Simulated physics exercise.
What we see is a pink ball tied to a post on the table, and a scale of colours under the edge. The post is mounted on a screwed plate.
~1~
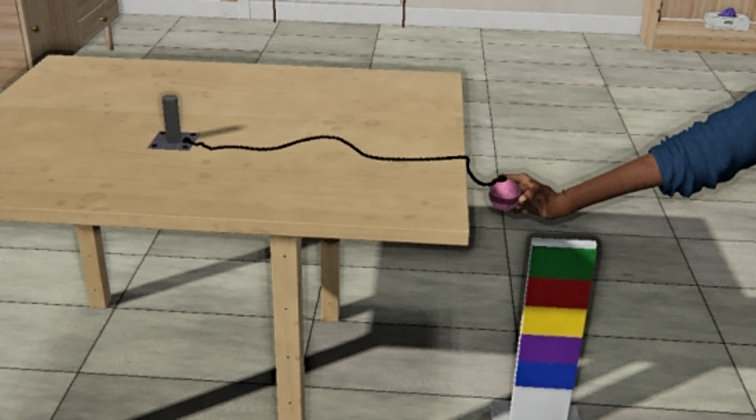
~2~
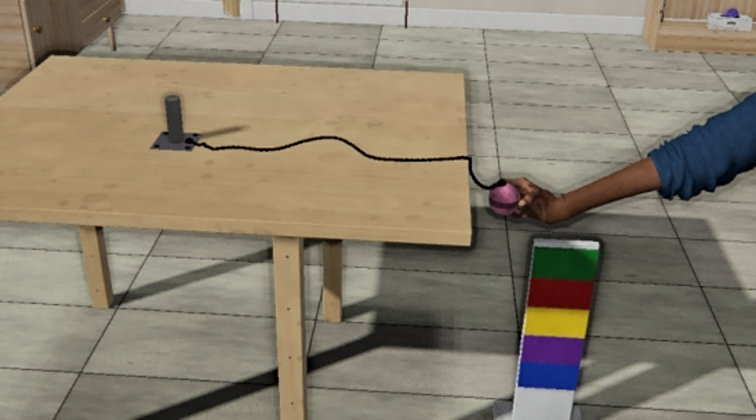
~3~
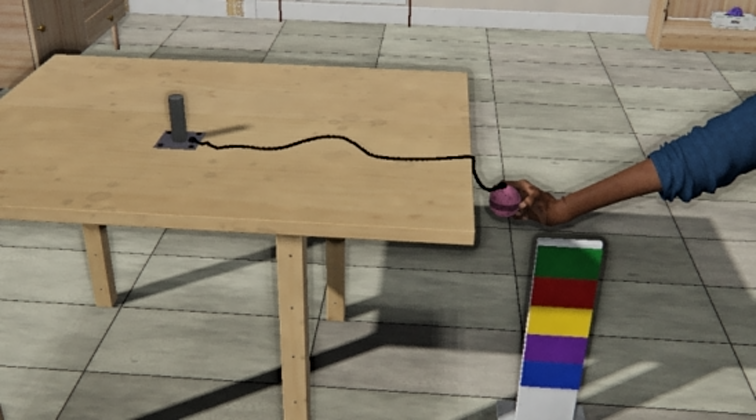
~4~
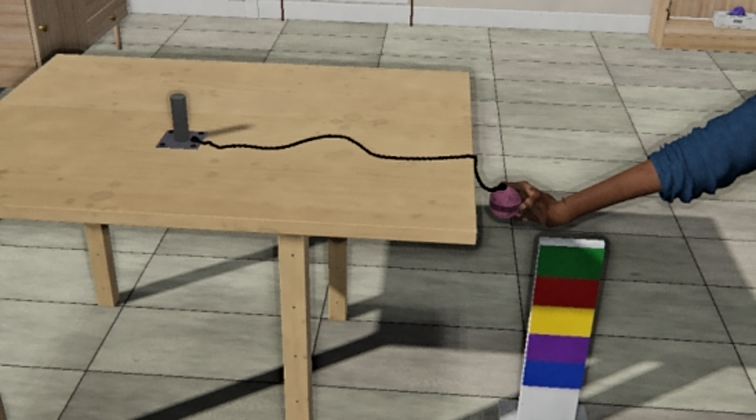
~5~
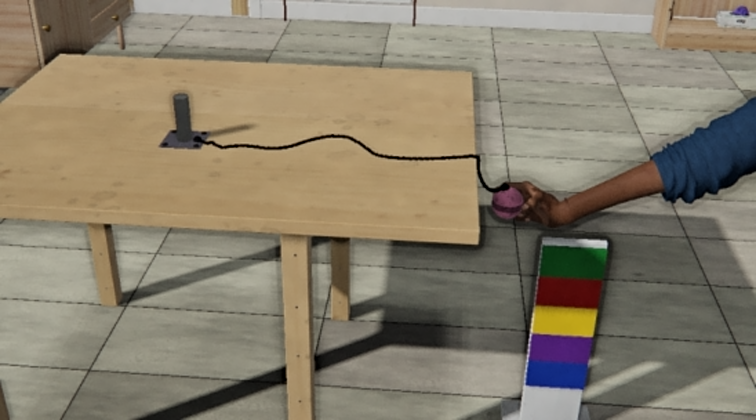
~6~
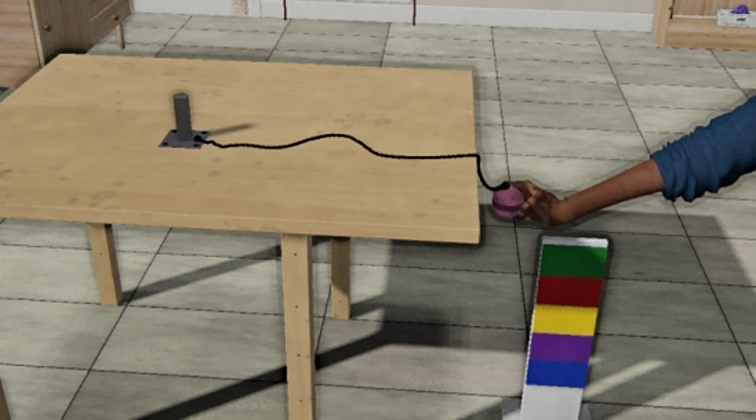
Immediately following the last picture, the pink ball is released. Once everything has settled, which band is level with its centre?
The green band.
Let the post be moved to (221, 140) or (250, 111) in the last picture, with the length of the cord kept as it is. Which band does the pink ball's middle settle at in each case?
Red; red.
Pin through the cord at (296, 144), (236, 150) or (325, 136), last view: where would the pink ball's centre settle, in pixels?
About (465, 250), (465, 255) and (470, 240).
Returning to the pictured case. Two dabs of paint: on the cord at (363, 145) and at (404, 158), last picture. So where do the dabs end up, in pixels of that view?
At (393, 149), then (447, 152).
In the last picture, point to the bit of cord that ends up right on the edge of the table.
The piece you want is at about (435, 158).
Early on, ball near (492, 255); level with green.
Midway, ball near (455, 255); level with green.
Near the end, ball near (459, 257); level with green.
Finally, ball near (465, 258); level with green. Its middle rests at the green band.
